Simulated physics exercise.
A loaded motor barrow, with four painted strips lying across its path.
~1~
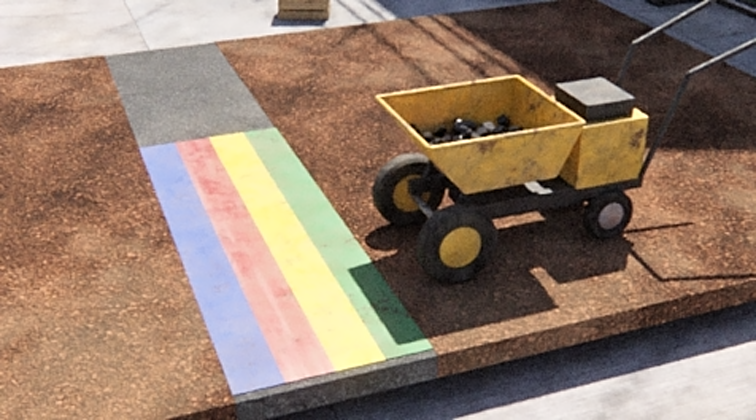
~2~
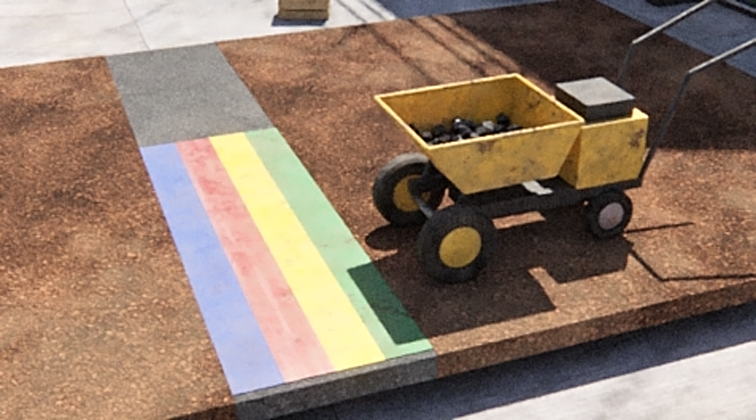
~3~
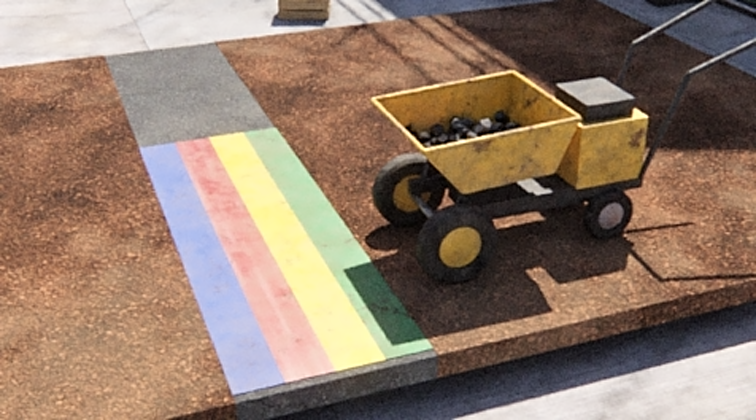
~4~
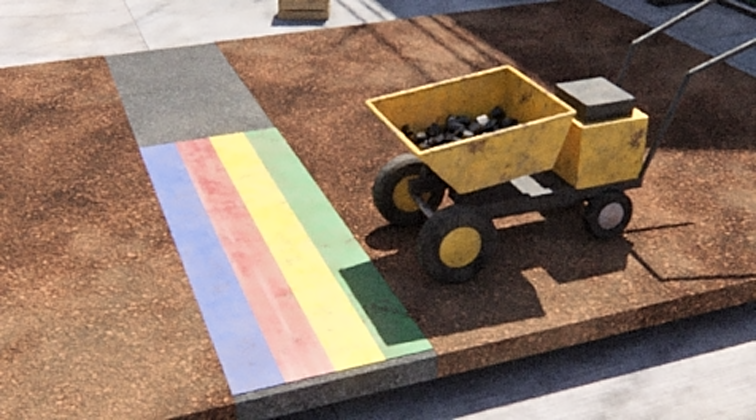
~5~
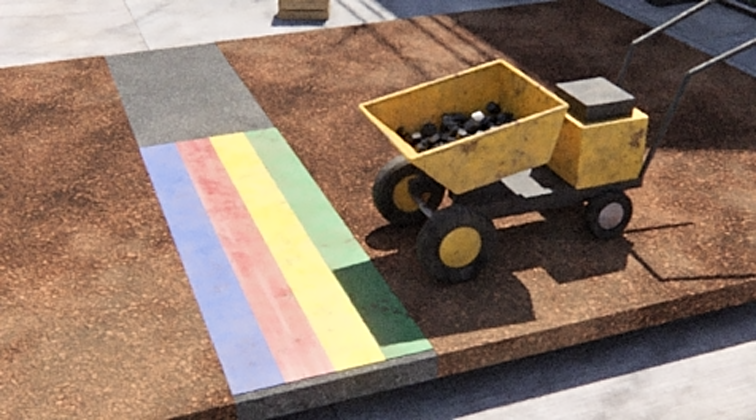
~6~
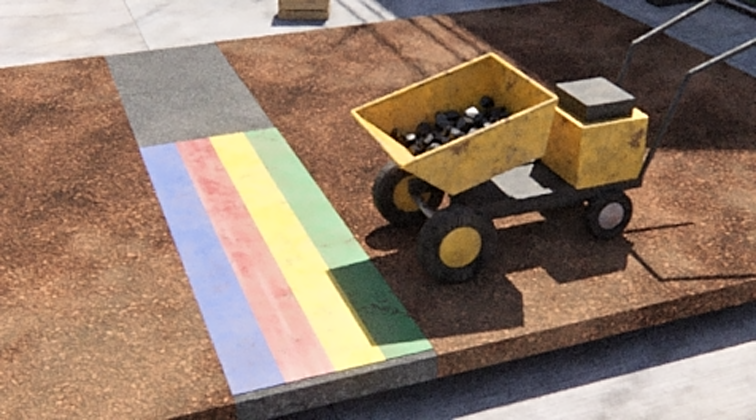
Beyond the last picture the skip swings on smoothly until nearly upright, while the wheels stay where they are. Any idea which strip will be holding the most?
Most likely the yellow strip.
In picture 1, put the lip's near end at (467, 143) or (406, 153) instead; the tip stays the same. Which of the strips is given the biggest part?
Case one gives the strip in green, case two gives that red strip.
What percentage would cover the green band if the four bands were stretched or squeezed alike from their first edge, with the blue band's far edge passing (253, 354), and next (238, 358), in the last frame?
0 % and 0 %, near enough.
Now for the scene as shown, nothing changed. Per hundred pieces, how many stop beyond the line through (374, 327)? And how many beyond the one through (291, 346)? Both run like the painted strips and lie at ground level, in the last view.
Close to 90 per cent, then close to 10 per cent.
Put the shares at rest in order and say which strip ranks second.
Red.
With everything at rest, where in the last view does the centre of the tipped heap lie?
I'd mark it at roughly (298, 270).
Shortly afterwards, skip tipped steeply; the whole lot in the skip.
Next, skip tipped right over; all but a few in the skip; a little over the yellow strip.
Some moments later, skip tipped right over; near a quarter in the skip; only a few over the green strip; near half over the yellow strip; near a quarter over the red strip; only a few over the blue strip; only a few off the paint.
In the end, skip tipped right over; a little in the skip; only a few over the green strip; near half over the yellow strip; near a quarter over the red strip; only a few over the blue strip; only a few off the paint.
